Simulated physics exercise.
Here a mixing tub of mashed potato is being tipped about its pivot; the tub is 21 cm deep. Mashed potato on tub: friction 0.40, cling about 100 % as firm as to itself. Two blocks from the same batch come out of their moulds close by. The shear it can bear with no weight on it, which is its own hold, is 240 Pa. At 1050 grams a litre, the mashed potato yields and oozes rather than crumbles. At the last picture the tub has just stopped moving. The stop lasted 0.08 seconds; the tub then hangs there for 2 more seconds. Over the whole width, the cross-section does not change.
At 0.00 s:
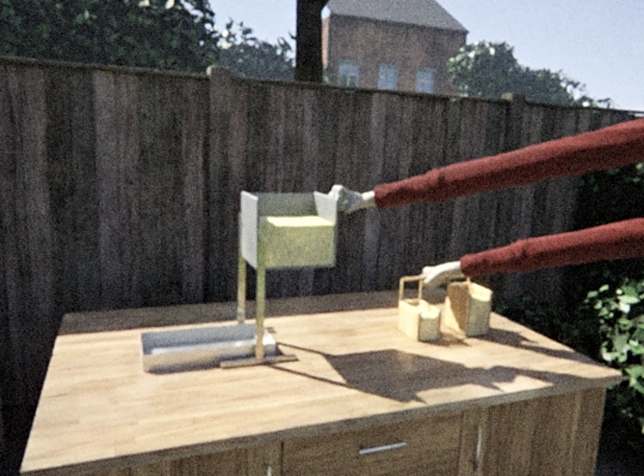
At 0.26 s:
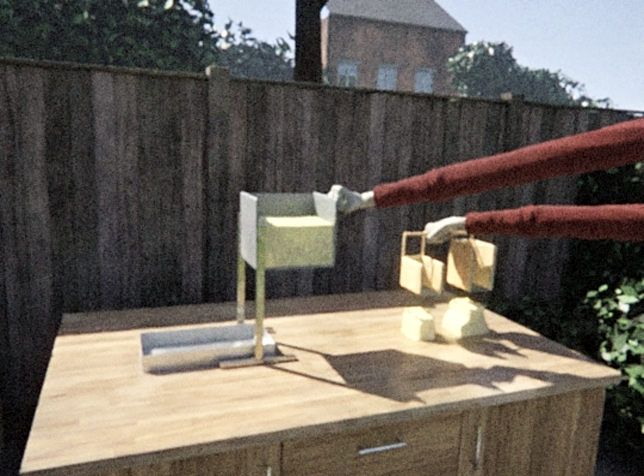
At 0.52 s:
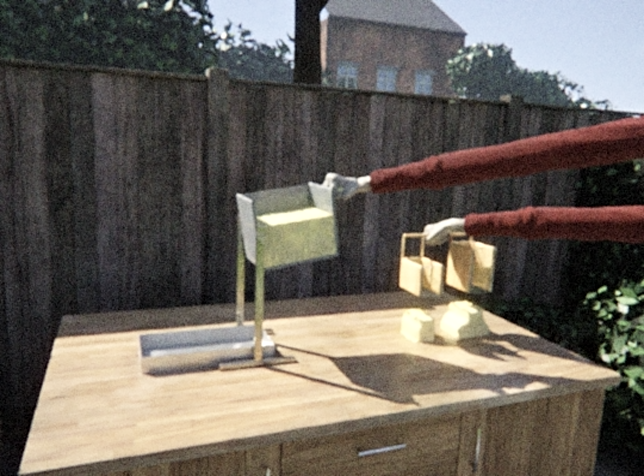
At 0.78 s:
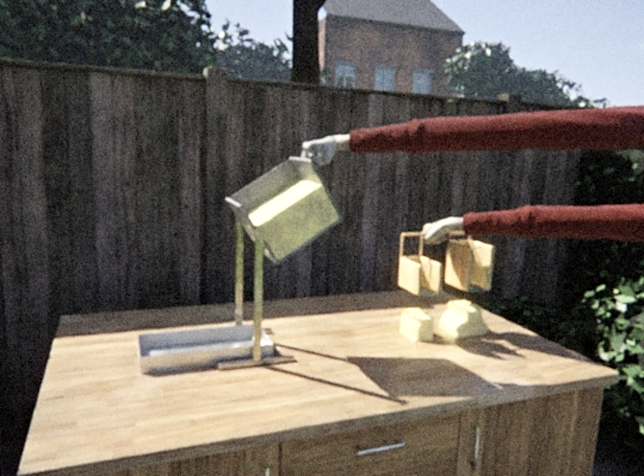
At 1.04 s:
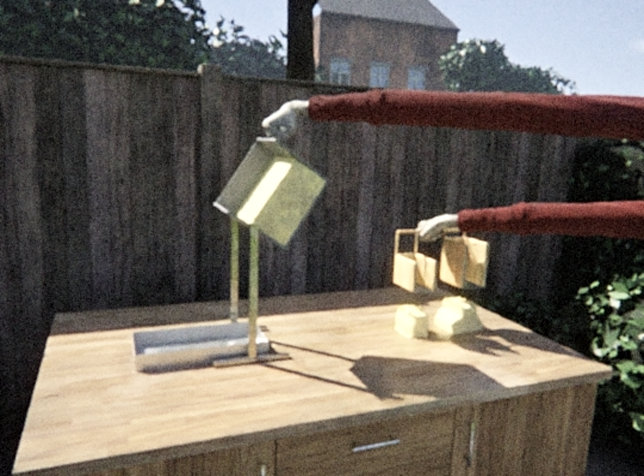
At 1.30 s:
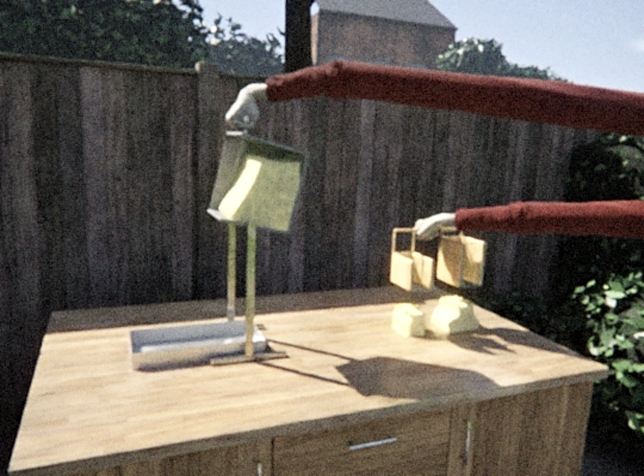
A red-sleeved arm lifts two small moulds off pale yellow blocks on a wooden table, and the larger block on the right slumps lower. The other arm then raises the right side of a raised tub of mashed potato, turning it steeply leftward above a grey tray while the moulds stay held up.
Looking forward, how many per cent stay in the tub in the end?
About 80 %.
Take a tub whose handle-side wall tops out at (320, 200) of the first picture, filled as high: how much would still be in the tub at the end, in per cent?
Some 100 per cent, I reckon.
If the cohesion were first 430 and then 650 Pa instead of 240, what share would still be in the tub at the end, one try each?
About 100 % first, about 100 % second.
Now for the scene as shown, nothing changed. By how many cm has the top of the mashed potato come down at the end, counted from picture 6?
6 cm or so.
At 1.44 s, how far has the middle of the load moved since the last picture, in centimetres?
About 3 cm.
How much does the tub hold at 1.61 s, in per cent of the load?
Around 90 percent stays in the tub.
After 1.44 s, the tub is at 76 degrees and holds 99 %.
After 1.61 s, the tub is at 76 degrees and holds 91 %.
After 1.78 s, the tub is at 76 degrees and holds 84 %.
After 1.95 s, the tub is at 76 degrees and holds 81 %.
After 3.30 s, the tub is at 76 degrees and holds 80 %.
